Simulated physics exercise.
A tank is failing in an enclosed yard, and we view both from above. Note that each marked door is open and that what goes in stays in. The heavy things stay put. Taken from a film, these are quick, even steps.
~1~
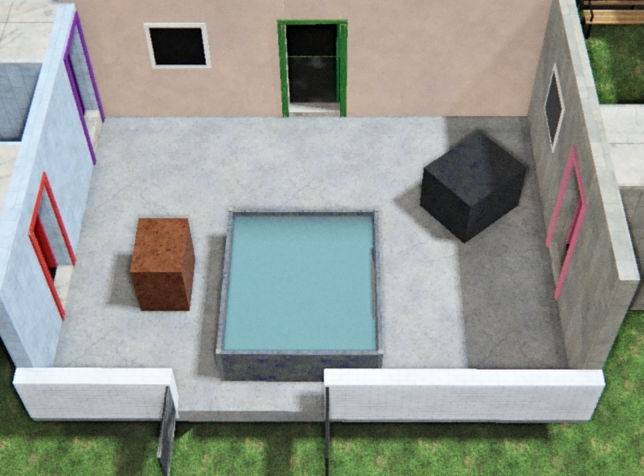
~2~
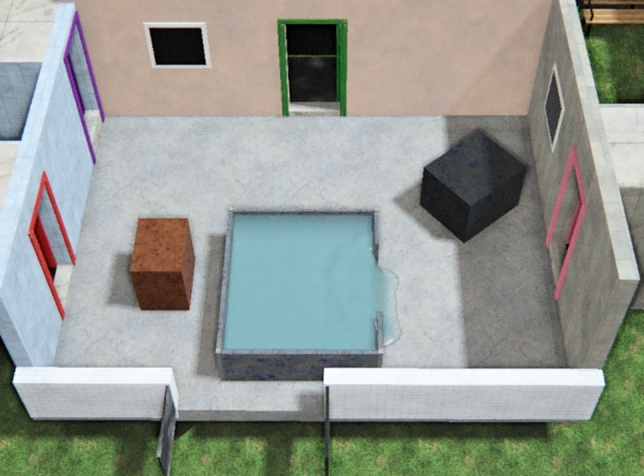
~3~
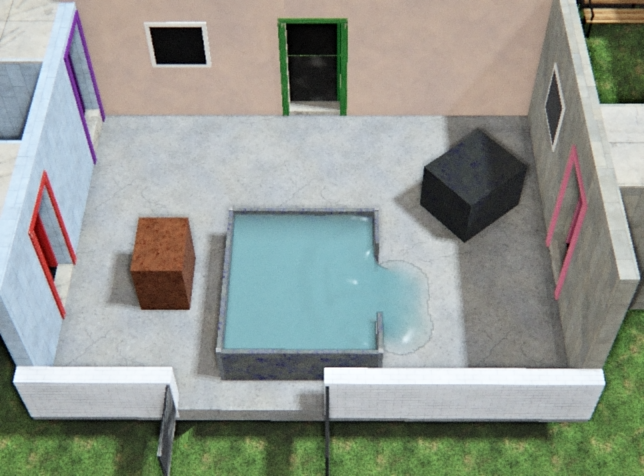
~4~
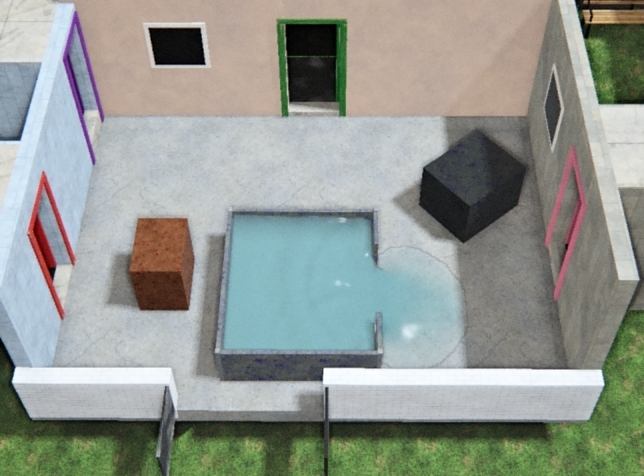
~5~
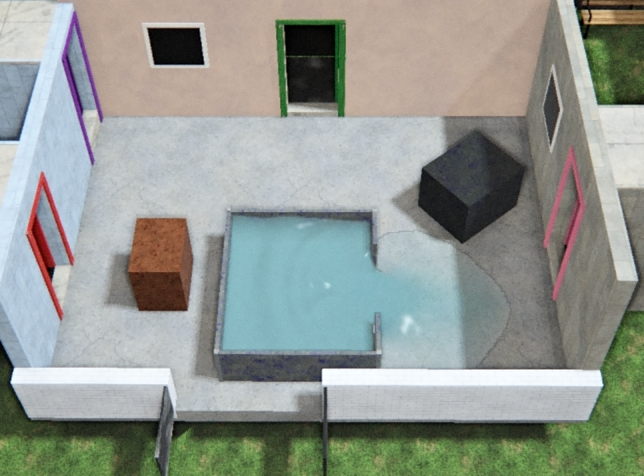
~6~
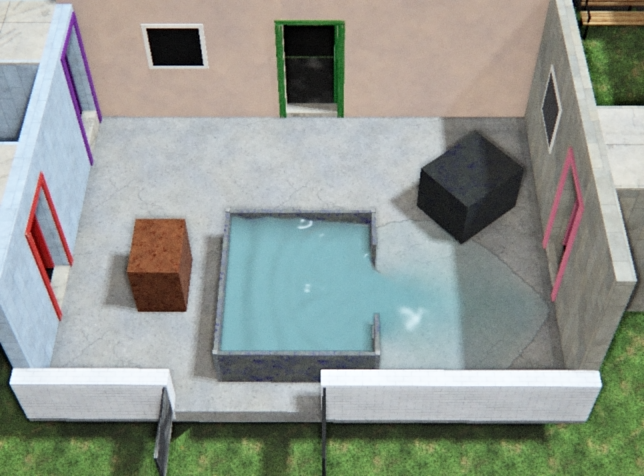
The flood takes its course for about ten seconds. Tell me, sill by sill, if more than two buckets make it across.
One by one: Pink door: Above two buckets. Purple door: Two buckets at most. Green door: Two buckets at most. Red door: Two buckets at most.
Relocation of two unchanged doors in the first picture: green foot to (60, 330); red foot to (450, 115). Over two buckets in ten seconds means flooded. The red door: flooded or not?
The red door is swamped.
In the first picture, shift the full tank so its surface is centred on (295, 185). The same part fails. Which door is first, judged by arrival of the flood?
That would be the pink door.
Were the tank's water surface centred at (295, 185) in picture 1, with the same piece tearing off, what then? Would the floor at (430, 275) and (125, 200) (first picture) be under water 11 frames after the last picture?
Points in order: Inundated; bare.
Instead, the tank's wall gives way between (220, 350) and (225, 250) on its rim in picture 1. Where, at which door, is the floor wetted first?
It would be the red one.
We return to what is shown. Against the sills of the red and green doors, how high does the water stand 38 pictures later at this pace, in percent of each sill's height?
Close to 0 per cent for the first one and close to 30 per cent for the second.
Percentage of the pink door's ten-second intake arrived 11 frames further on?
The figure is near 25 per cent.
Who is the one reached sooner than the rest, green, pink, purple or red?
I'd go with the one in pink.
A moment on, water covers 20 % of the floor; the pink door under two buckets in, the purple door not reached, the green door not reached, the red door not reached.
Next, water covers 25 % of the floor; the pink door over two buckets in, the purple door not reached, the green door not reached, the red door not reached.
Then, water covers 35 % of the floor; the pink door far over two buckets in, the purple door not reached, the green door not reached, the red door not reached.
Later, water covers 65 % of the floor; the pink door far over two buckets in, the purple door not reached, the green door wet at the sill, nothing in, the red door not reached.
In the end, water covers 90 % of the floor; the pink door far over two buckets in, the purple door wet at the sill, nothing in, the green door wet at the sill, nothing in, the red door wet at the sill, nothing in.
